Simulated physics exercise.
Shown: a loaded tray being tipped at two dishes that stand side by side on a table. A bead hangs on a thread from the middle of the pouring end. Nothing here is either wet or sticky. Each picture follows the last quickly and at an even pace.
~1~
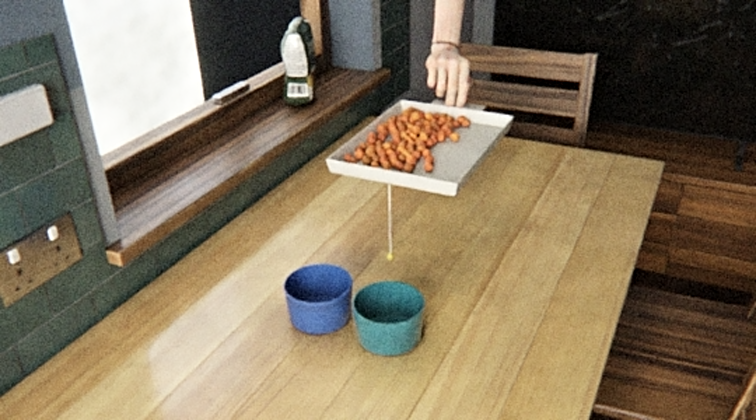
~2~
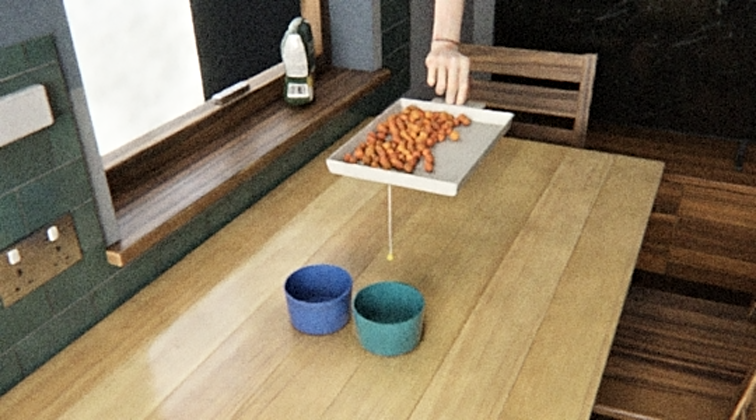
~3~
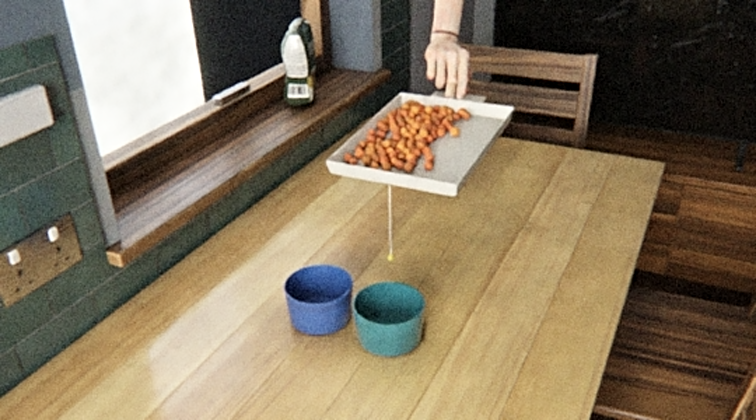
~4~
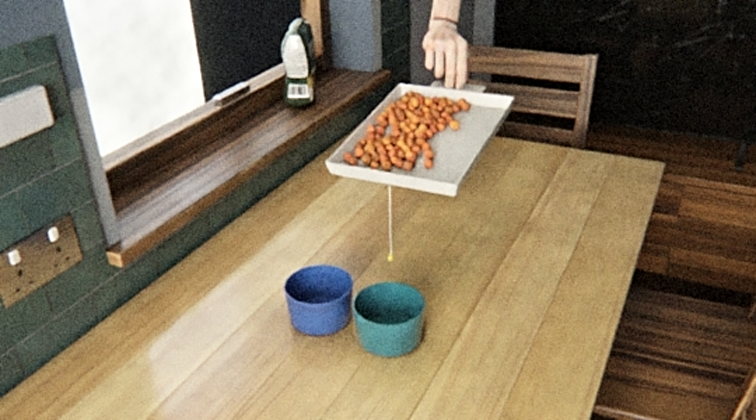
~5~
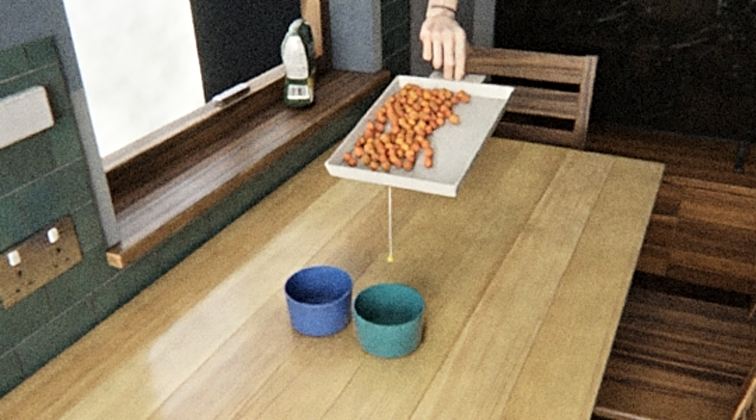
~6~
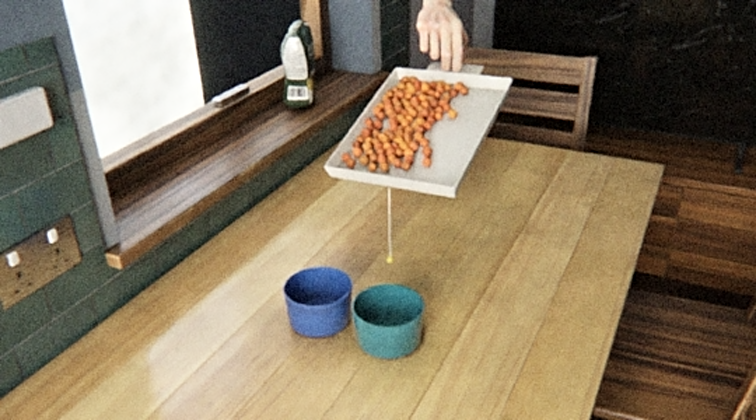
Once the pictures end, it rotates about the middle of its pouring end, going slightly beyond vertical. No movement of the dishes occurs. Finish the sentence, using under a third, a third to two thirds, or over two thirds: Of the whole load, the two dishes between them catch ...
... over two thirds of it.
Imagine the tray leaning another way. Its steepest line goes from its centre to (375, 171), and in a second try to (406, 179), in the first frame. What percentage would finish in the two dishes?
In order: About 40, then 60 percent.
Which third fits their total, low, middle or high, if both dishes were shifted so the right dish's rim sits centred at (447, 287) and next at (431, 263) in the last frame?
Try one: Below one third; try two: Below one third.
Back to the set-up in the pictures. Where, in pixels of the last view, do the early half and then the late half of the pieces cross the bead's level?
First near (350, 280), later near (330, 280).
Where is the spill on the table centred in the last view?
It centres at roughly (323, 338).
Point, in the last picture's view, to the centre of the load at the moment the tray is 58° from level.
Check around (378, 142) in the last picture.
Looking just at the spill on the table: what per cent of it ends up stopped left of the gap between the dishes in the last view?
Close to 70 in a hundred.
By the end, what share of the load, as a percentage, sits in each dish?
I'd say the left dish holds some 50 % and the right dish some 30 %.
Just after the last frame, tray tipped steeply; every one on the tray.
A moment on, tray tipped right over; every one on the tray.
Further on, tray tipped past a quarter turn; roughly a quarter in the right dish; roughly half in the left dish; roughly a quarter outside both; just a few in the air.
When it is over, tray tipped past a quarter turn; roughly a quarter in the right dish; roughly half in the left dish; roughly a quarter outside both.
